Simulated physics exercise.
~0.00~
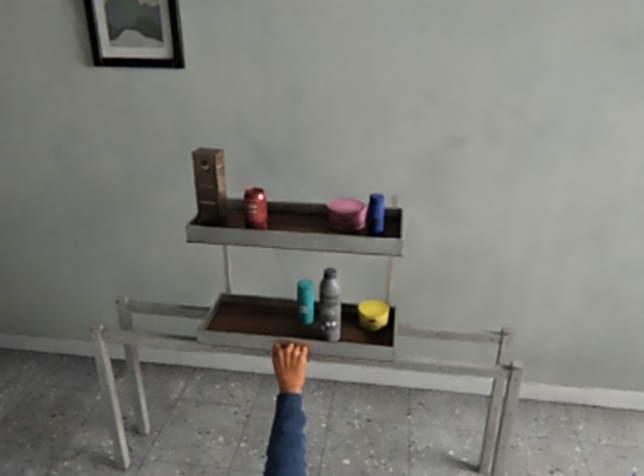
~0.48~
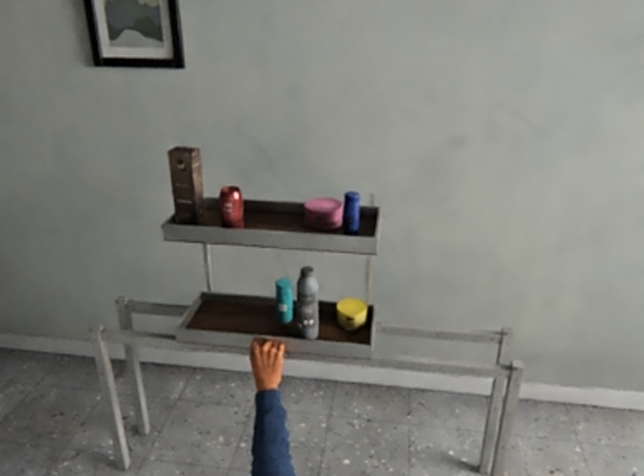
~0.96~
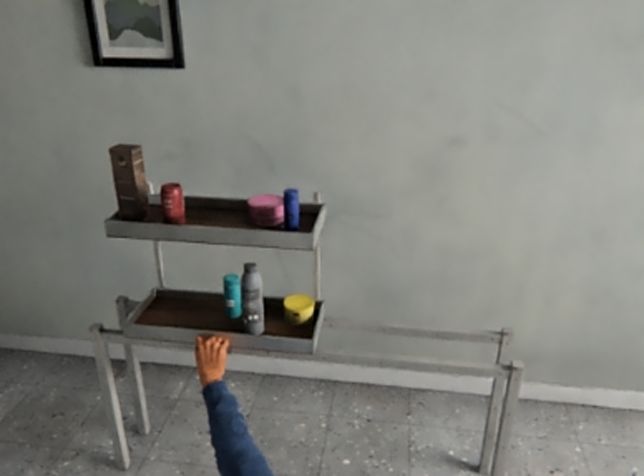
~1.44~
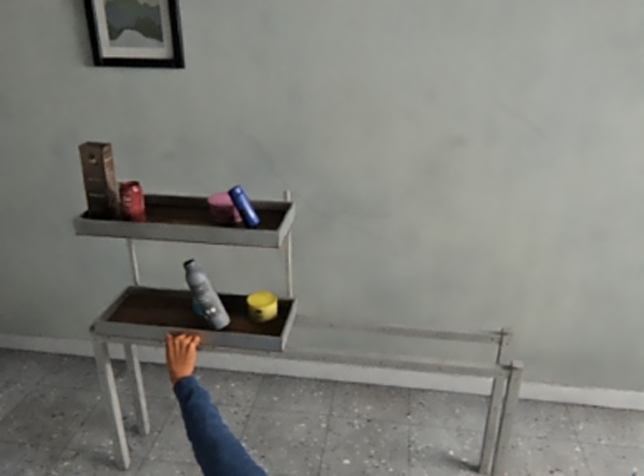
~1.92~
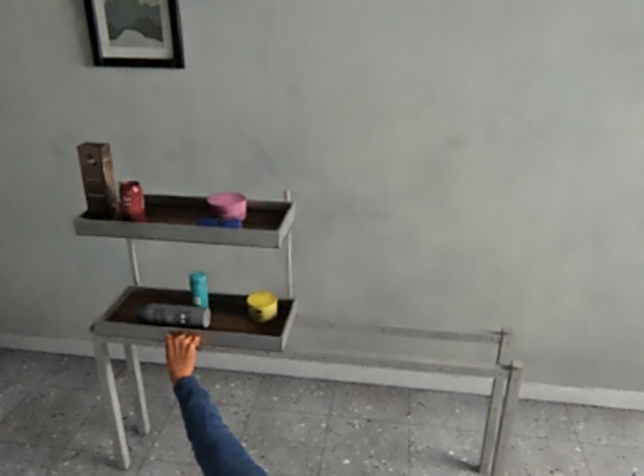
In a grey room, a hand slides a two-tier tray left, toppling two containers.
